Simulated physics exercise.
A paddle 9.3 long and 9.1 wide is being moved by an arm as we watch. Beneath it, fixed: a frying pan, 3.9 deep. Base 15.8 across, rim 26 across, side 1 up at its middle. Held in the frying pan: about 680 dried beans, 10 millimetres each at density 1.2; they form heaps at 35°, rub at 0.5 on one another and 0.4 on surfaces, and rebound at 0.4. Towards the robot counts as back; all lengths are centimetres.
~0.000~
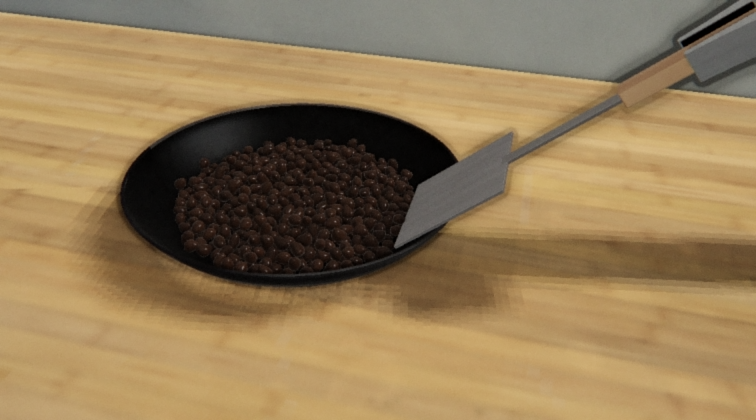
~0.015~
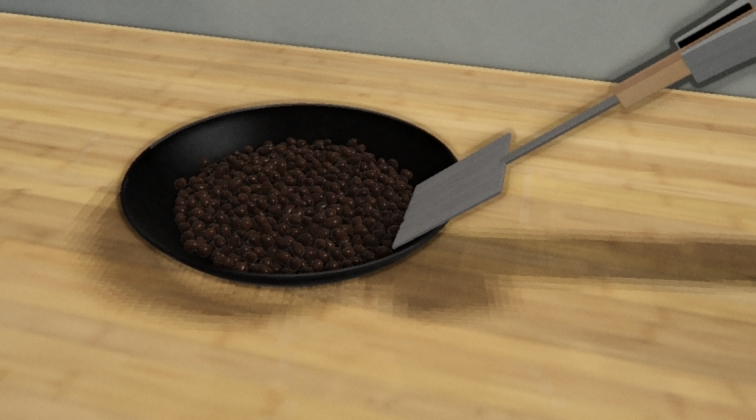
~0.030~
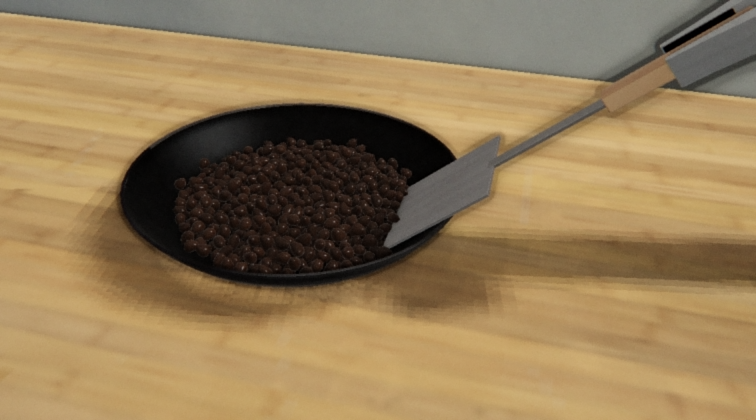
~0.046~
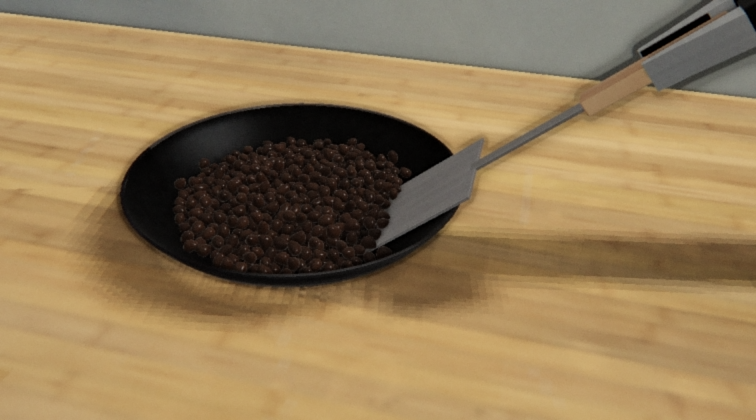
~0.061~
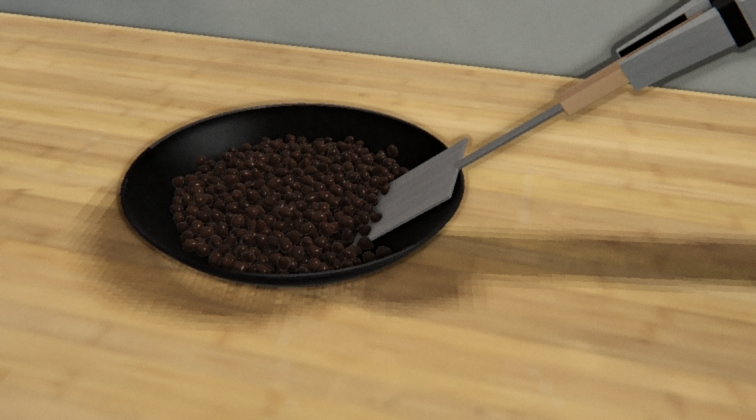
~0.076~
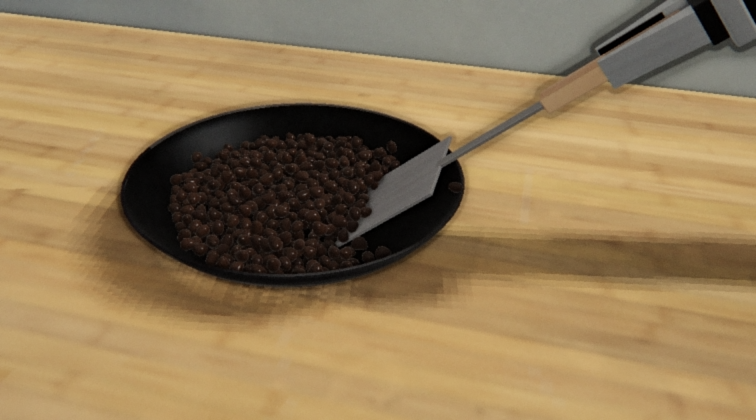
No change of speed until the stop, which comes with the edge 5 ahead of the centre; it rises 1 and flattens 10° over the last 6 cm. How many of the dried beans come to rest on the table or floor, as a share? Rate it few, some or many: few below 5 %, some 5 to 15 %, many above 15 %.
Few, below 5 %.
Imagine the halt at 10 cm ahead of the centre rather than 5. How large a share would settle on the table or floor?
My guess would be around 40 per cent.
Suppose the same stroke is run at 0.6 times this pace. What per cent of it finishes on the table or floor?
Roughly 5 percent ends on the table or floor.
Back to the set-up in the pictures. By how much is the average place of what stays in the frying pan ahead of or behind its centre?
It sits near 5.0 centimetres ahead of centre.
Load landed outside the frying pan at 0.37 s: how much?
My estimate is roughly 0 %.
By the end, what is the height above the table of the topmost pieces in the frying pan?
Roughly 5.5 centimetres.
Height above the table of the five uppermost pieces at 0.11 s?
They are near 5 cm up.
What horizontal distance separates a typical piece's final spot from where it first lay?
The value is roughly 5 cm.
After 0.11 s, sloping 41°, highest piece 8 above the table; 676 in the frying pan, 1 on the blade or in flight.
After 0.15 s, sloping 36°, highest piece 10 above the table; 676 in the frying pan, 1 on the blade or in flight.
After 0.37 s, sloping 31°, highest piece 5 above the table; 671 in the frying pan, 6 on the table or floor.
After 1.42 s, sloping 31°, highest piece 5 above the table; 670 in the frying pan, 7 on the table or floor.
At rest, 670 in the frying pan, 7 on the table or floor. That is 1 % on the table or floor.
